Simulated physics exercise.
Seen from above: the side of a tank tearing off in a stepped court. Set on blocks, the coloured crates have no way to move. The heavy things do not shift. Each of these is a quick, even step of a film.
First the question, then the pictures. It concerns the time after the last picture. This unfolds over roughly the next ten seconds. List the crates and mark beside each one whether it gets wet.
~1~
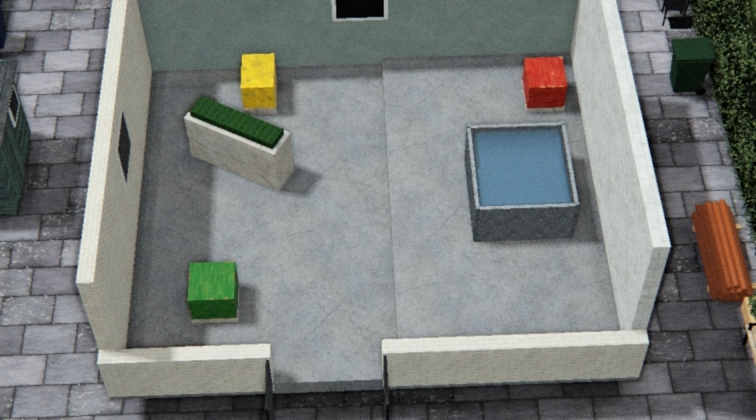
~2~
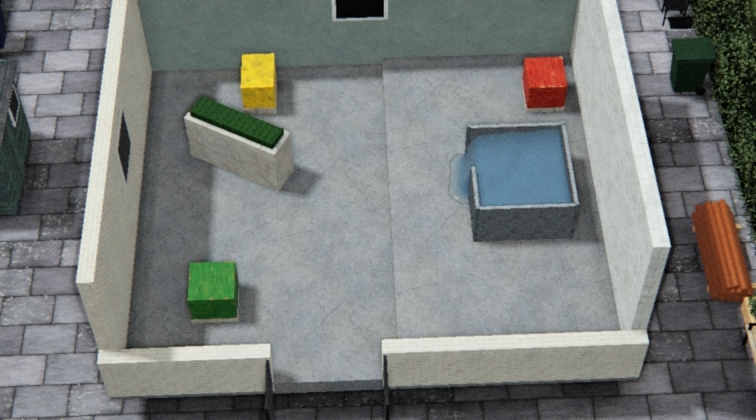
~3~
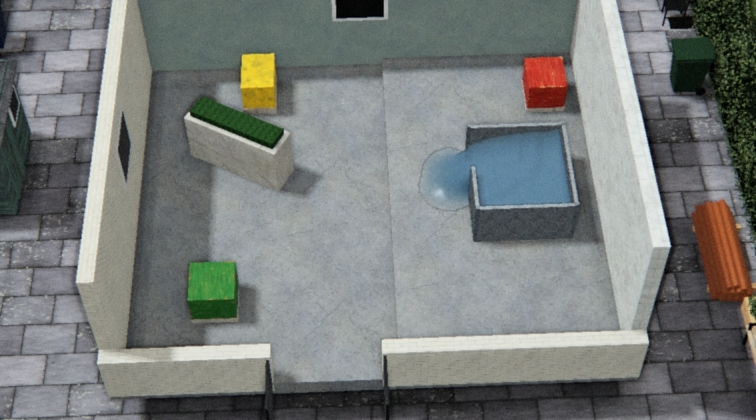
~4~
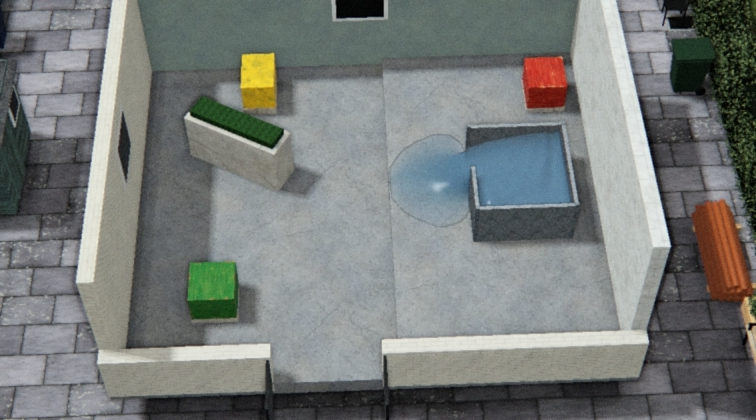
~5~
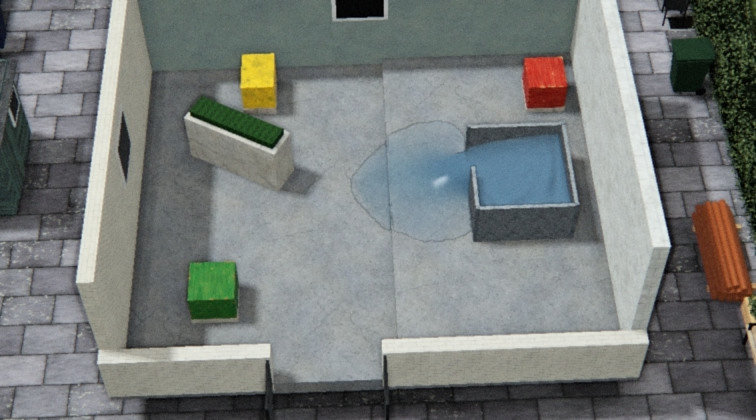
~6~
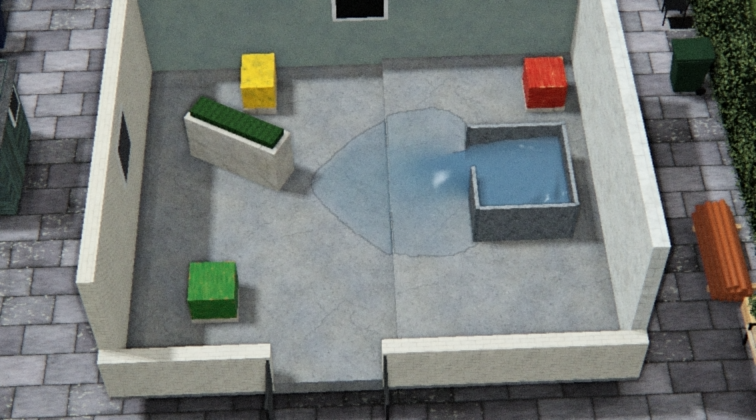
Yellow crate - gets wet; red crate - stays dry; green crate - gets wet.
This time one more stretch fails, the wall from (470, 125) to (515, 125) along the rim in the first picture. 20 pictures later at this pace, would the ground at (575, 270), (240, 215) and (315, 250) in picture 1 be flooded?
Spared, then spared, then spared.
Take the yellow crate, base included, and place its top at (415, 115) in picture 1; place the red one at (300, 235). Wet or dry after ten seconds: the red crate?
Result for red: Overtopped.
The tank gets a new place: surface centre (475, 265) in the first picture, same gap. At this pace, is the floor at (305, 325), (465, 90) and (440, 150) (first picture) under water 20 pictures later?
As listed: Flooded, no water, dry.
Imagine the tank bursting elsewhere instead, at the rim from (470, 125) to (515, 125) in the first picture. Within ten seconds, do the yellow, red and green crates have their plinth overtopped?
The yellow crate is flooded, the red crate is flooded and the green crate is untouched.
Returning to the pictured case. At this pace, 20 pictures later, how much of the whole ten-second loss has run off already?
Roughly 0 percent.
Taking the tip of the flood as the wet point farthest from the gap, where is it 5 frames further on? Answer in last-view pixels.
My guess is roughly (192, 209).
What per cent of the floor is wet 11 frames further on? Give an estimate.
I'd say 45 per cent.
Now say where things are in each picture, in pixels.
In the first frame, the open tank at (521, 168) is whole and still.
In the second frame, the front is at (464, 157), out from the gap at (471, 170).
In the third frame, the front is at (426, 193), out from the gap at (471, 171).
In the fourth frame, water pours out at (471, 171) and has run to (391, 189).
In the fifth frame, water pours out at (471, 171) and has run to (355, 181).
In the sixth frame, water pours out at (471, 171) and has run to (318, 177).
A moment on, water covers 30 % of the floor; the yellow crate water round its plinth, the red crate not reached, the green crate not reached.
Next, water covers 45 % of the floor; the yellow crate water round its plinth, the red crate not reached, the green crate water round its plinth.
Then, water covers 55 % of the floor; the yellow crate water round its plinth, the red crate not reached, the green crate water round its plinth.
Later, water covers 60 % of the floor; the yellow crate water round its plinth, the red crate not reached, the green crate water round its plinth.
In the end, water covers 60 % of the floor; the yellow crate was topped, the red crate stayed above the water, the green crate was topped.
